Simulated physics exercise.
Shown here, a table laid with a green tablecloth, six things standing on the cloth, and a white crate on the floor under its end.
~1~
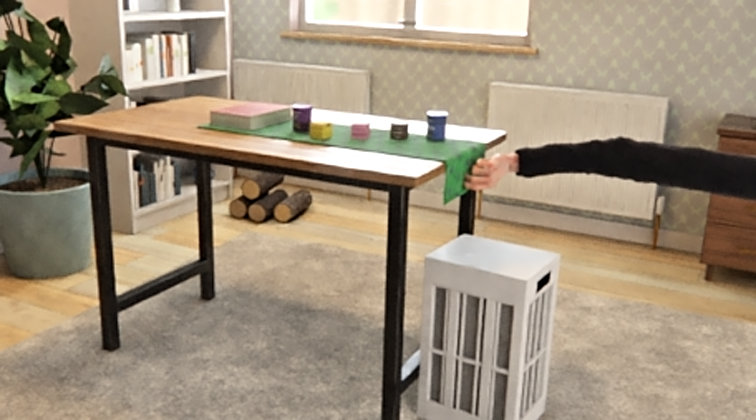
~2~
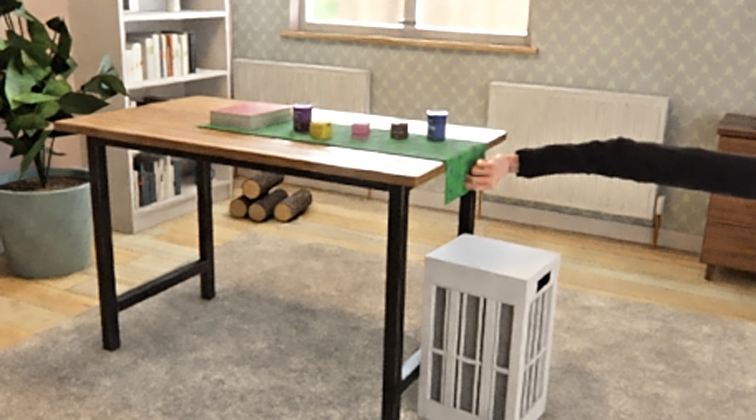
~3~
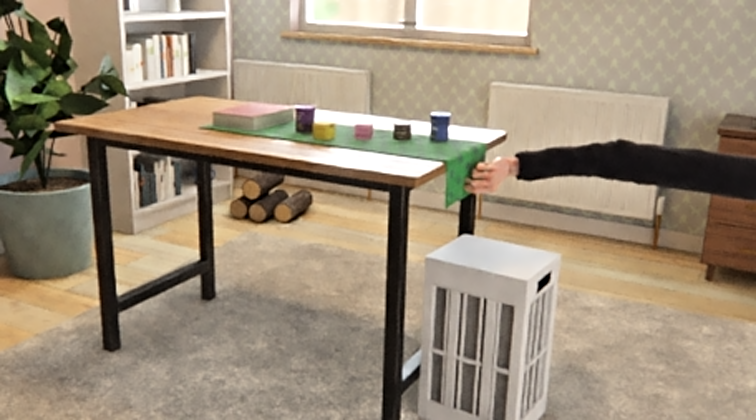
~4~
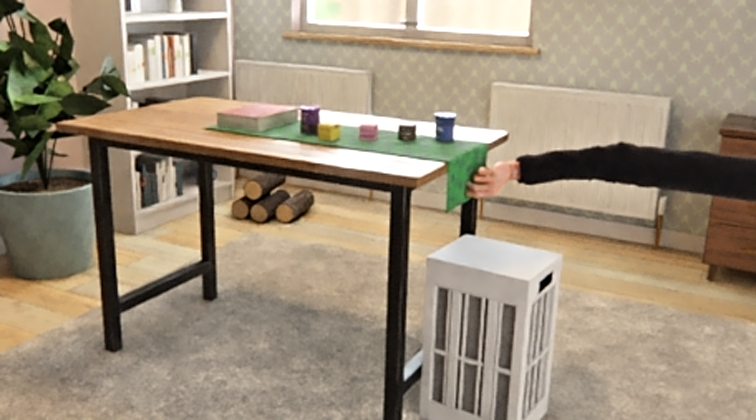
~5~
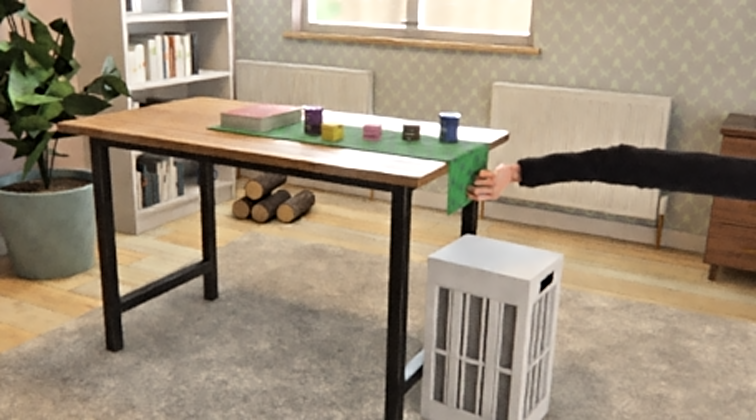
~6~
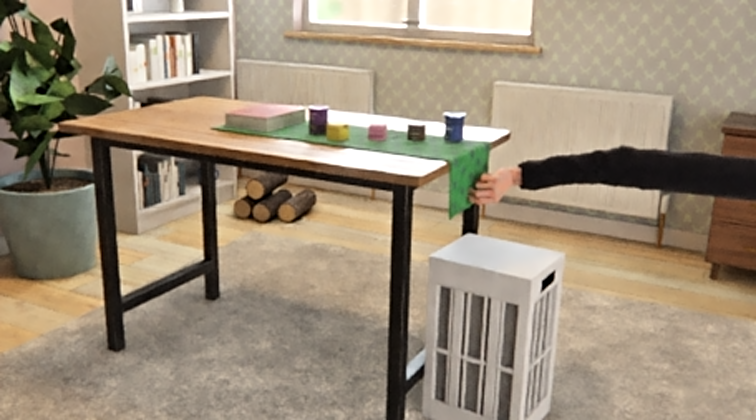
In a bright room with patterned wallpaper, radiators and a rug, a wooden table is seen from slightly above by a steady camera. A green cloth on it carries a pink box, purple and blue containers and small yellow, pink and dark ones, with a white crate below the right end. A hand at right draws the cloth slightly rightward and down, the things on it shifting along.
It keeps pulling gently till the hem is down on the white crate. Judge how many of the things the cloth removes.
Exactly one drops.
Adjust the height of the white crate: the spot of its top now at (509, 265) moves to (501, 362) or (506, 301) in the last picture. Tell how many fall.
Then 4 and 2.
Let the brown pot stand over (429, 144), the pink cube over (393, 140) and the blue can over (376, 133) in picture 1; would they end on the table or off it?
The brown pot ends up off, the pink cube ends up on top and the blue can ends up on top.
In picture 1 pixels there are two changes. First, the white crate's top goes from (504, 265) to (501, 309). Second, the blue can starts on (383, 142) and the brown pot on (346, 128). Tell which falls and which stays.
Result: Blue can gone, brown pot still there.
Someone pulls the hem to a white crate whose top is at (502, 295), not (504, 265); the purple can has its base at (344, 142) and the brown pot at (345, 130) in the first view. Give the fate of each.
The purple can stays aboard; the brown pot stays aboard.
A little later, hem near (468, 218); all still up.
Next, hem near (468, 234); all still up.
Later still, hem on the crate; blue can gone.
When it is over, hem on the crate; blue can gone. The answer is one.
